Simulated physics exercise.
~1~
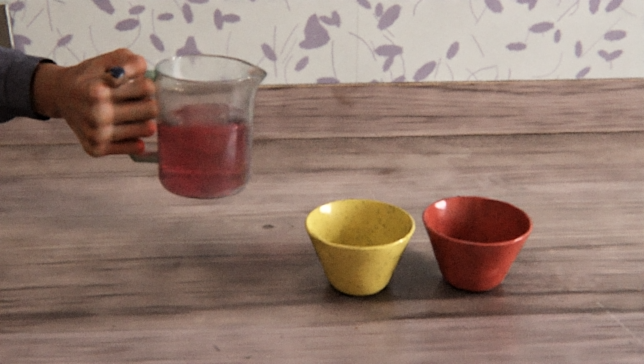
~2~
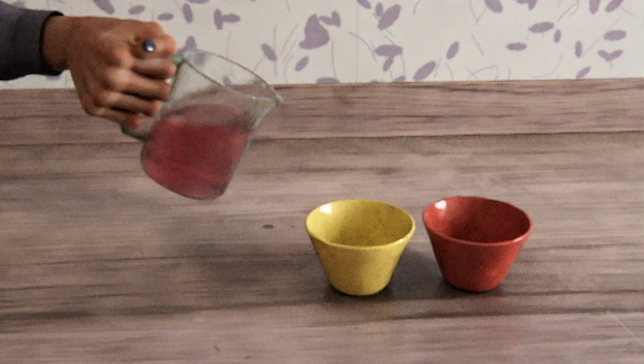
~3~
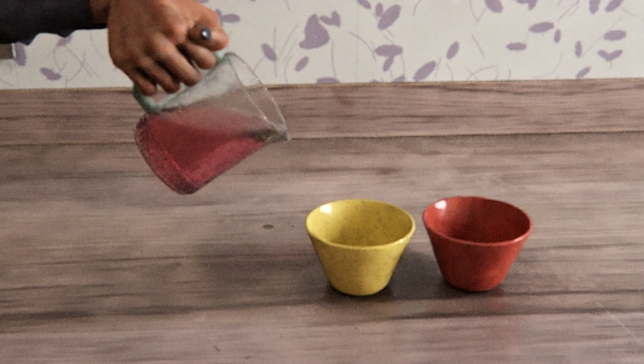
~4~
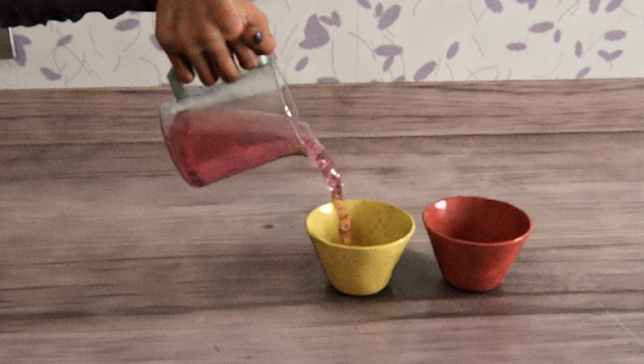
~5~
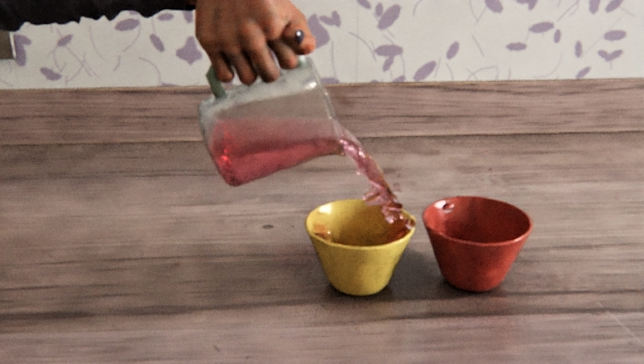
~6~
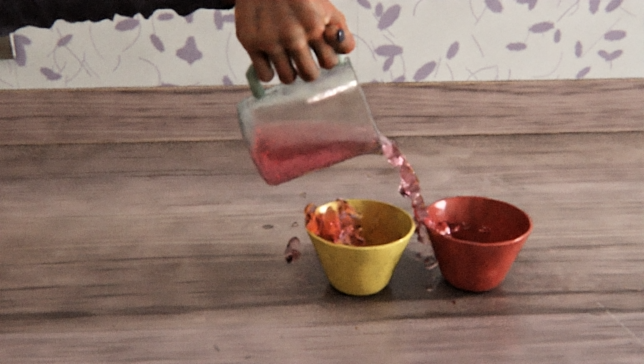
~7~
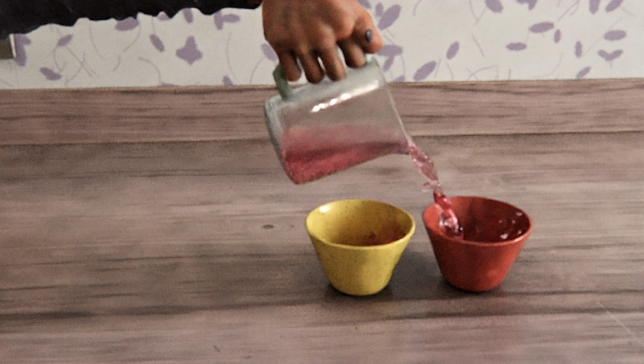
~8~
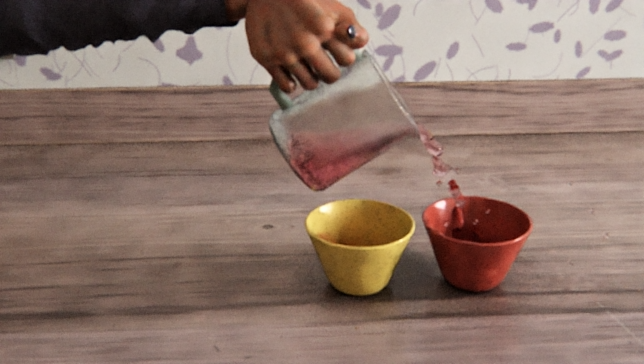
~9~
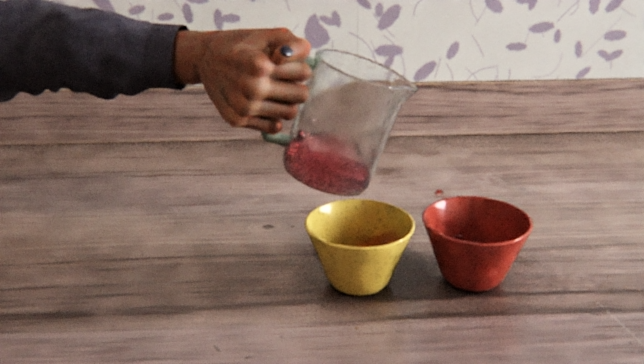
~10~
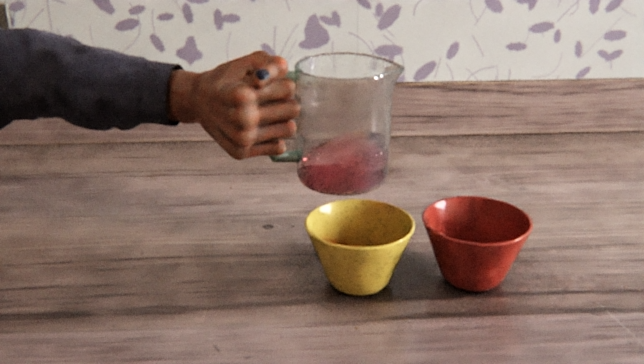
We see a hand tilt a glass jug of pinkish-red liquid and move it rightwards, pouring into a yellow cup and then a red cup beside it, with some splashing, before turning the jug upright again with a little liquid left inside.
